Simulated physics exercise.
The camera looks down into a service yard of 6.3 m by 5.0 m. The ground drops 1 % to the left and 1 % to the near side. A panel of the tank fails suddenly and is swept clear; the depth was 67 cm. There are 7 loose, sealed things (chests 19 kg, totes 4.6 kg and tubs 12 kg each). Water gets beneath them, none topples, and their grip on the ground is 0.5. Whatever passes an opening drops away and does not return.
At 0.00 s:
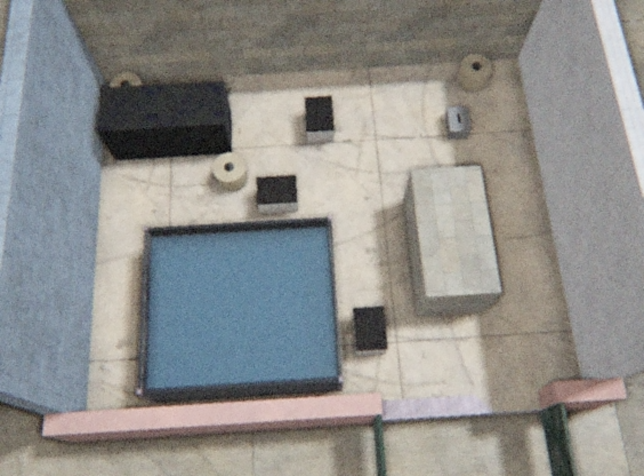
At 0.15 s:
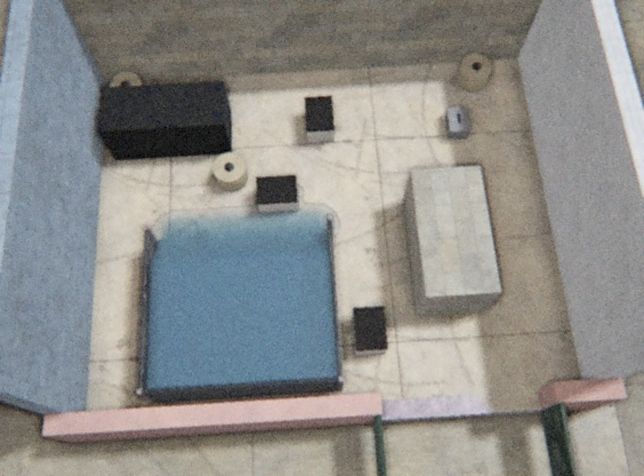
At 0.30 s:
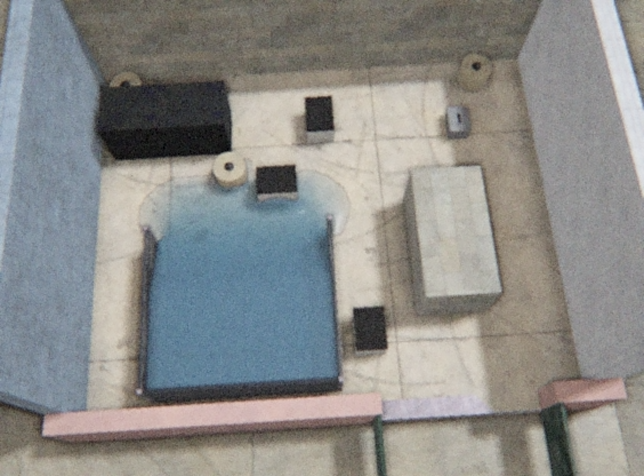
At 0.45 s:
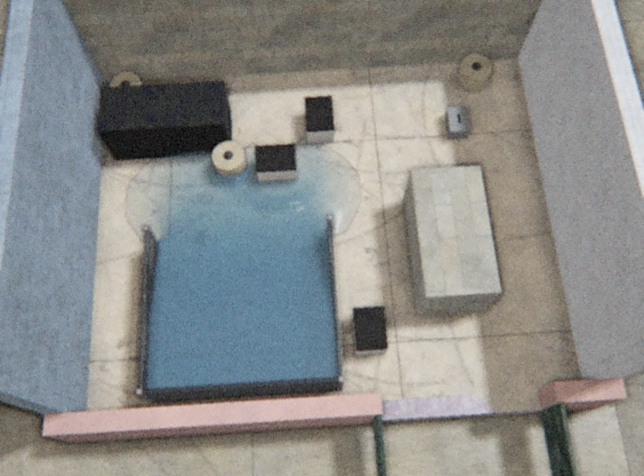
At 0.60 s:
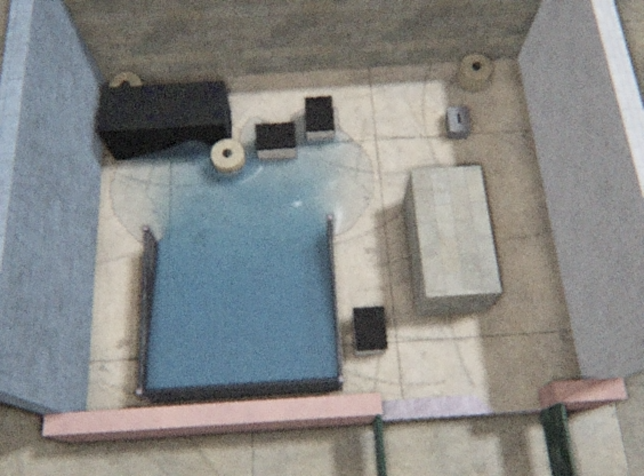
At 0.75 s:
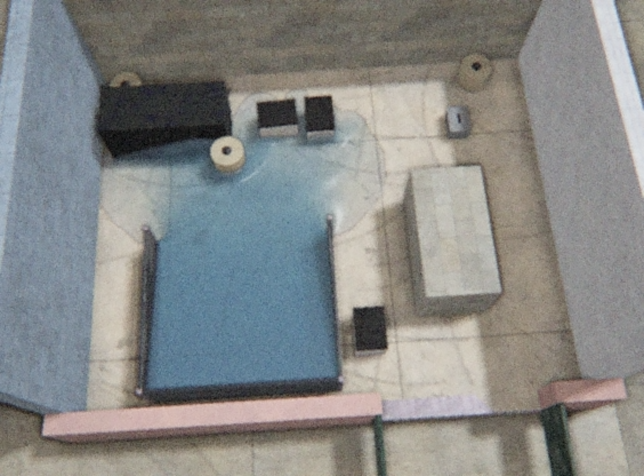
Blue water spreads out the tank's far side, then pushes a black-topped box toward the back wall.
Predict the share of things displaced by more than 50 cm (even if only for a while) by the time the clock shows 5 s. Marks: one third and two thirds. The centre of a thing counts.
It is two thirds or above.
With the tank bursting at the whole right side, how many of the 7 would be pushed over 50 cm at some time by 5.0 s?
Then 4.
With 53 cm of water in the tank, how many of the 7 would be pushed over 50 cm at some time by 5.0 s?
In that case 5 of them.
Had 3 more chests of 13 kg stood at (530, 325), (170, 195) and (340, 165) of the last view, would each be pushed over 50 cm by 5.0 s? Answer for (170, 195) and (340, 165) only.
In that order: More, past it.
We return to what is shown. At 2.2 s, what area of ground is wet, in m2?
About 19 m2.
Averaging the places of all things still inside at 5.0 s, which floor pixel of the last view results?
Around (384, 236).
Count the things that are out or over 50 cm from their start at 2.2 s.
3 of them.
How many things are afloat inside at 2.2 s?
4 of them.
After 1.1 s 1 of 7 are over 50 cm from their spots; 1 afloat.
After 2.2 s 3 of 7 are over 50 cm from their spots; 4 afloat.
After 3.5 s 5 of 7 are over 50 cm from their spots; 5 afloat.
After 5.0 s 5 of 7 are over 50 cm from their spots, and 5 have been at some point; 4 afloat.
